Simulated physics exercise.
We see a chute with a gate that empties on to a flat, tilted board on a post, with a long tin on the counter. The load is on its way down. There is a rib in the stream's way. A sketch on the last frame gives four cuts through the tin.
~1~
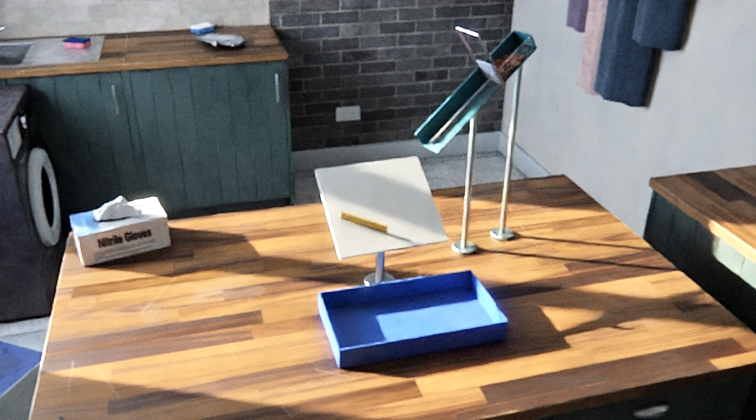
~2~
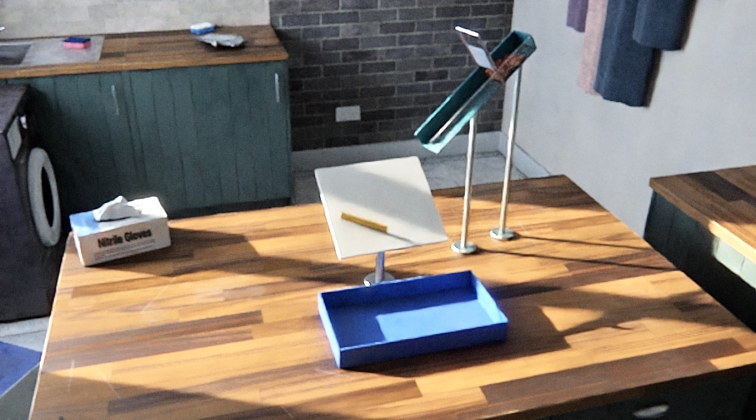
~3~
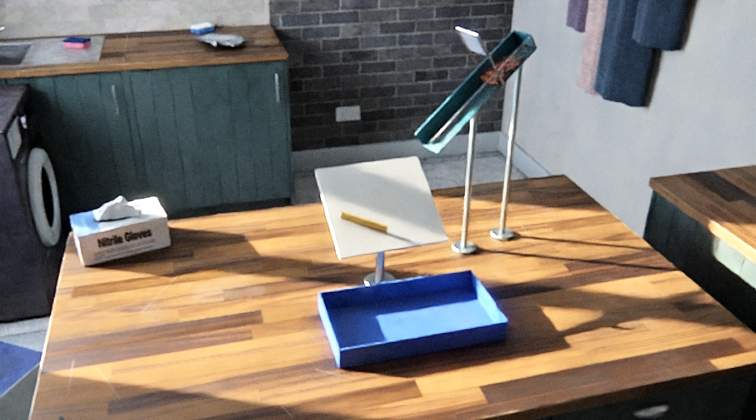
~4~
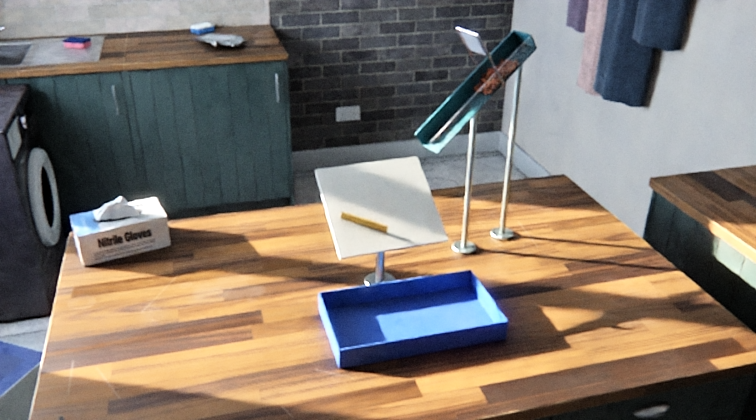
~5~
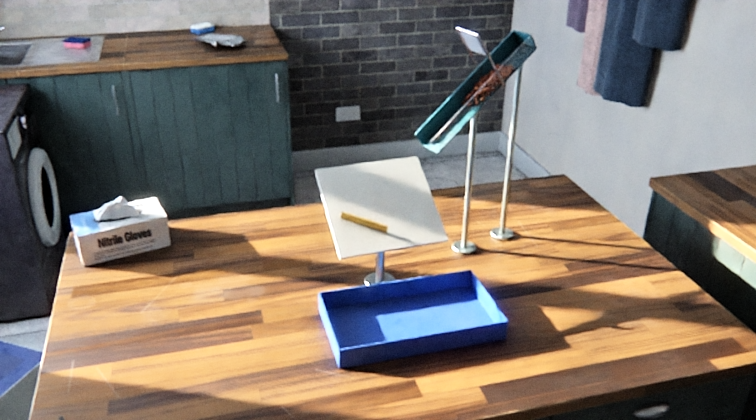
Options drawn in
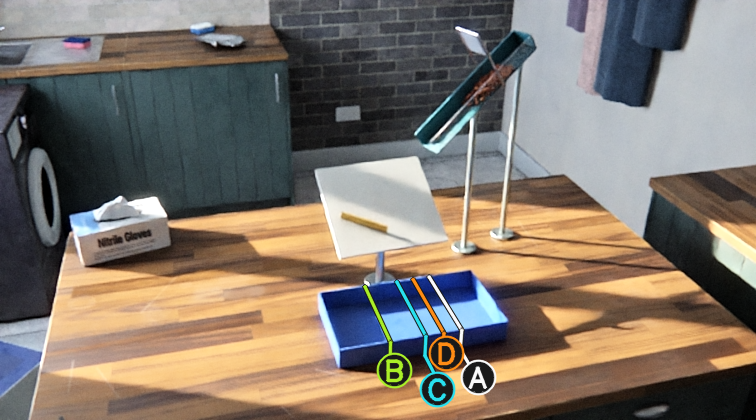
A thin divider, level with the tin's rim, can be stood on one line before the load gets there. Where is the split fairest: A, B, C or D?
Use line C.
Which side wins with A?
The left side.
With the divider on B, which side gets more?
Right.
On the marked copy, line A crosses the front rim at (461, 329); line B crosses the front rim at (390, 341); line C crosses the front rim at (425, 335); line D crosses the front rim at (443, 332).
With A, of what is caught, nearly all on the left of the divider, a stray few on the right.
With B, of what is caught, none on the left of the divider, all on the right.
With C, of what is caught, about half on the left of the divider, about half on the right.
With D, of what is caught, nearly all on the left of the divider, a small part on the right.
